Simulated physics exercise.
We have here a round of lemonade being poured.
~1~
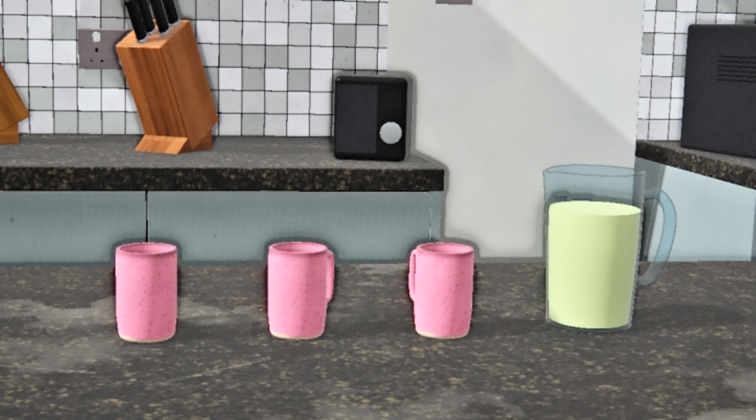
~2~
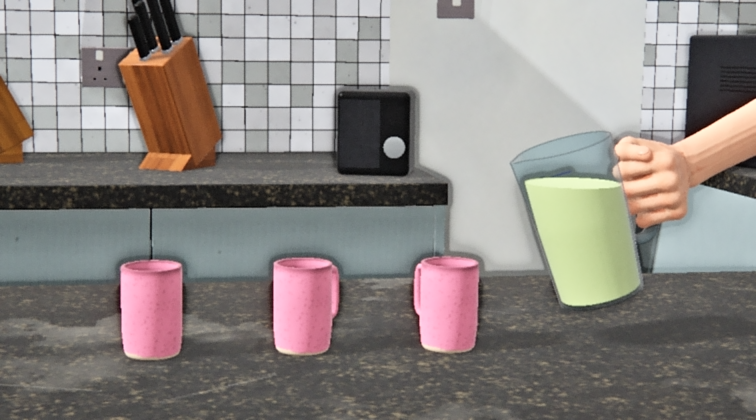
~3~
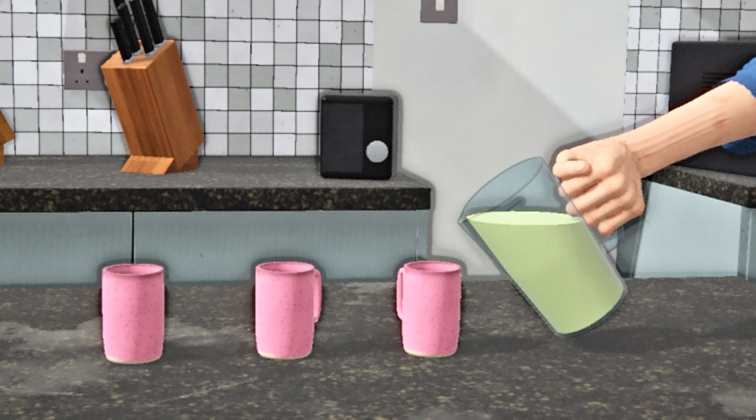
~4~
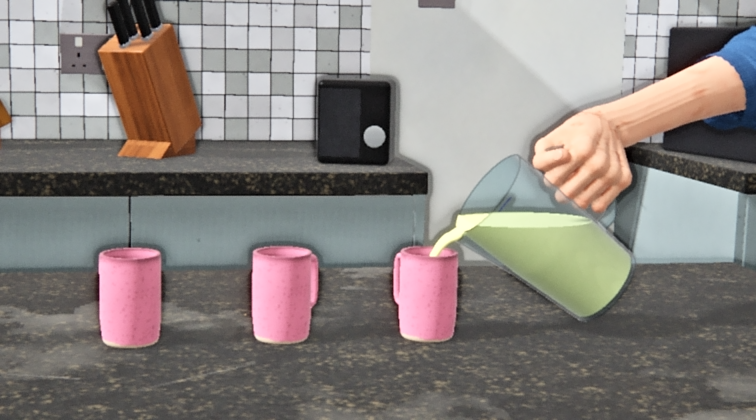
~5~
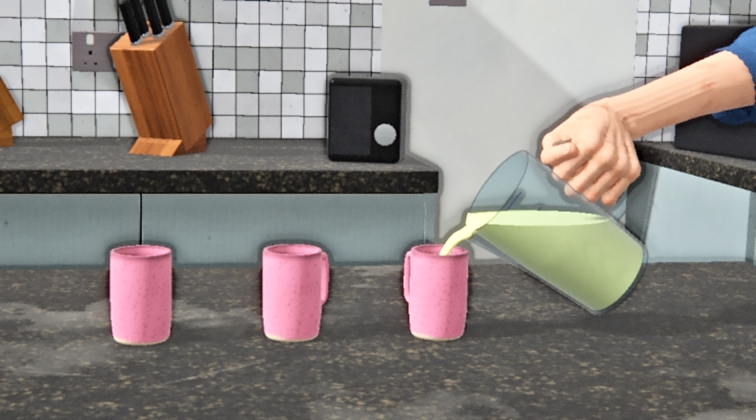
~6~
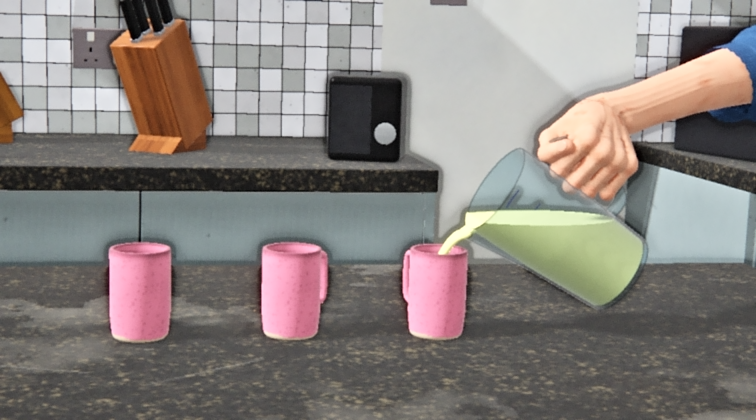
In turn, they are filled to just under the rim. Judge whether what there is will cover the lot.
I expect it will fill every one of them.
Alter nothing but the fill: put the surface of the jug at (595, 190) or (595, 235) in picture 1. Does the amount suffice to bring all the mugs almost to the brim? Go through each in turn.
Try one: Sufficient. Try two: Sufficient.
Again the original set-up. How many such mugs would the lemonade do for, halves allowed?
5.0 servings, roughly.
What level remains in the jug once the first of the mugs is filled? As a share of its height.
Roughly 60 per cent of its height.
Soon after, the first is about three quarters full.
Later, the first is done and the jug has about three quarters of its load.
In the end, all three are full and about a third of the lemonade is over.
